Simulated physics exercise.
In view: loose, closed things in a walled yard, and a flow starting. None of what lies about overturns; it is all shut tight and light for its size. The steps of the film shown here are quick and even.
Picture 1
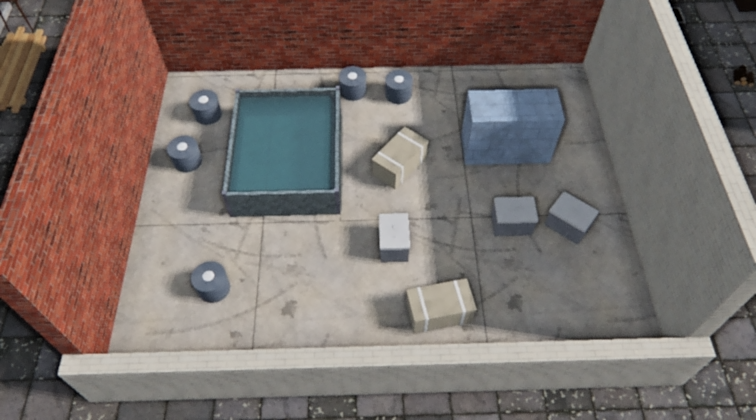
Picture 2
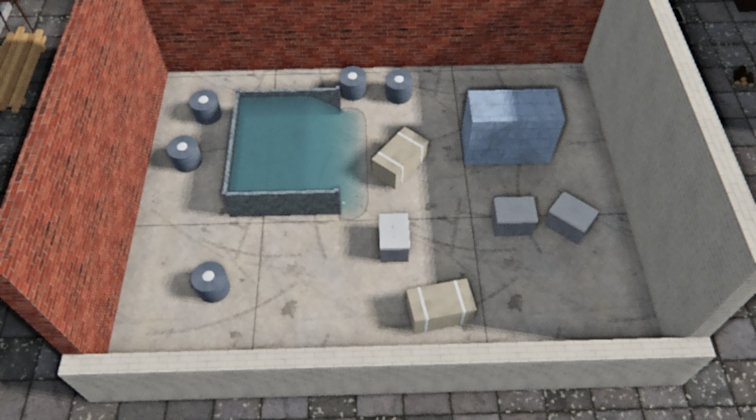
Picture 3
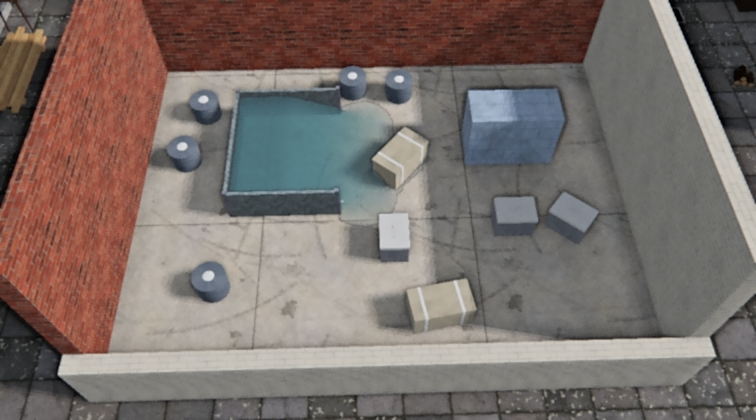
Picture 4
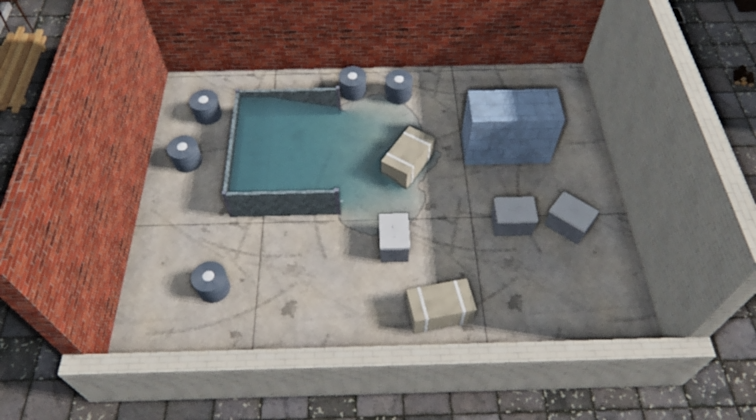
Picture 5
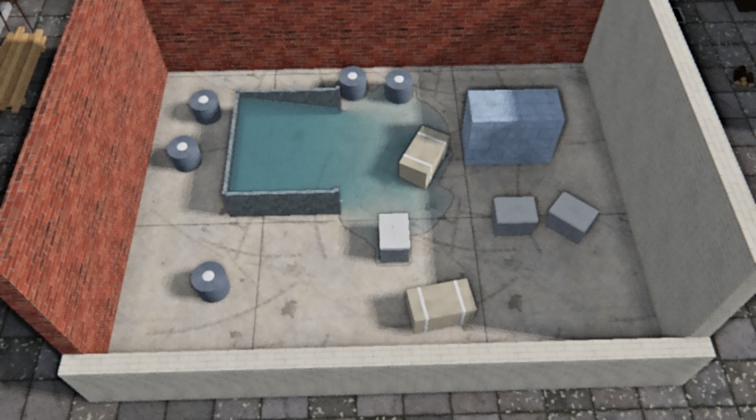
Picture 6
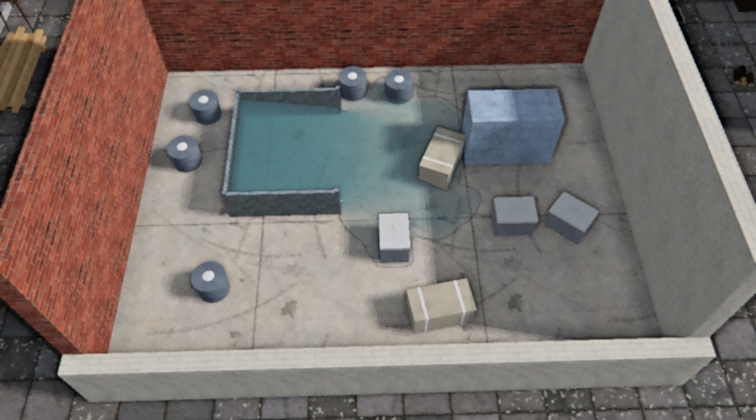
A large tank of teal water in a walled yard lost its right side, and the water spread out across the floor, pushing a tan box with pale straps a short way right.
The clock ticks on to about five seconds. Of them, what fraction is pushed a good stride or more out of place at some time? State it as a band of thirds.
It falls in the band from one to two thirds.
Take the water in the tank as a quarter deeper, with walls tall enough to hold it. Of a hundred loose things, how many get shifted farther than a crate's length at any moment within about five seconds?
Something like 50 % of the loose things.
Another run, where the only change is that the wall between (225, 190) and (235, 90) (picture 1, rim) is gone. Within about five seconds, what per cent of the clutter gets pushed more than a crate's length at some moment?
By my reckoning, around 30 percent.
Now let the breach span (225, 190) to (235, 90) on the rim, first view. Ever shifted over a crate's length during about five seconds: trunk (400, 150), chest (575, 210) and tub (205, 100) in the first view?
Falls short, falls short, travels that far.
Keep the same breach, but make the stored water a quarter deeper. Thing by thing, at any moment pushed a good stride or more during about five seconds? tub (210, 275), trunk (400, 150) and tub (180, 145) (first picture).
Taking them as listed, the first stopped before it, the second reached the mark and the third stopped before it.
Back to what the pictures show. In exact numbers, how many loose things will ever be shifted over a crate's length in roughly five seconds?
I make it 4 in total.
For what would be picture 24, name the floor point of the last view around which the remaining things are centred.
Mean floor position: Approx. (407, 203) px, last view.
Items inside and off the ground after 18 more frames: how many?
That adds up to 4.
A moment on, 1 of 10 are well off their spots; 0 afloat.
Next, 3 of 10 are well off their spots; 1 afloat.
Later, 4 of 10 are well off their spots; 4 afloat.
In the end, 4 of 10 are well off their spots, and 4 have been at some point; 4 afloat.
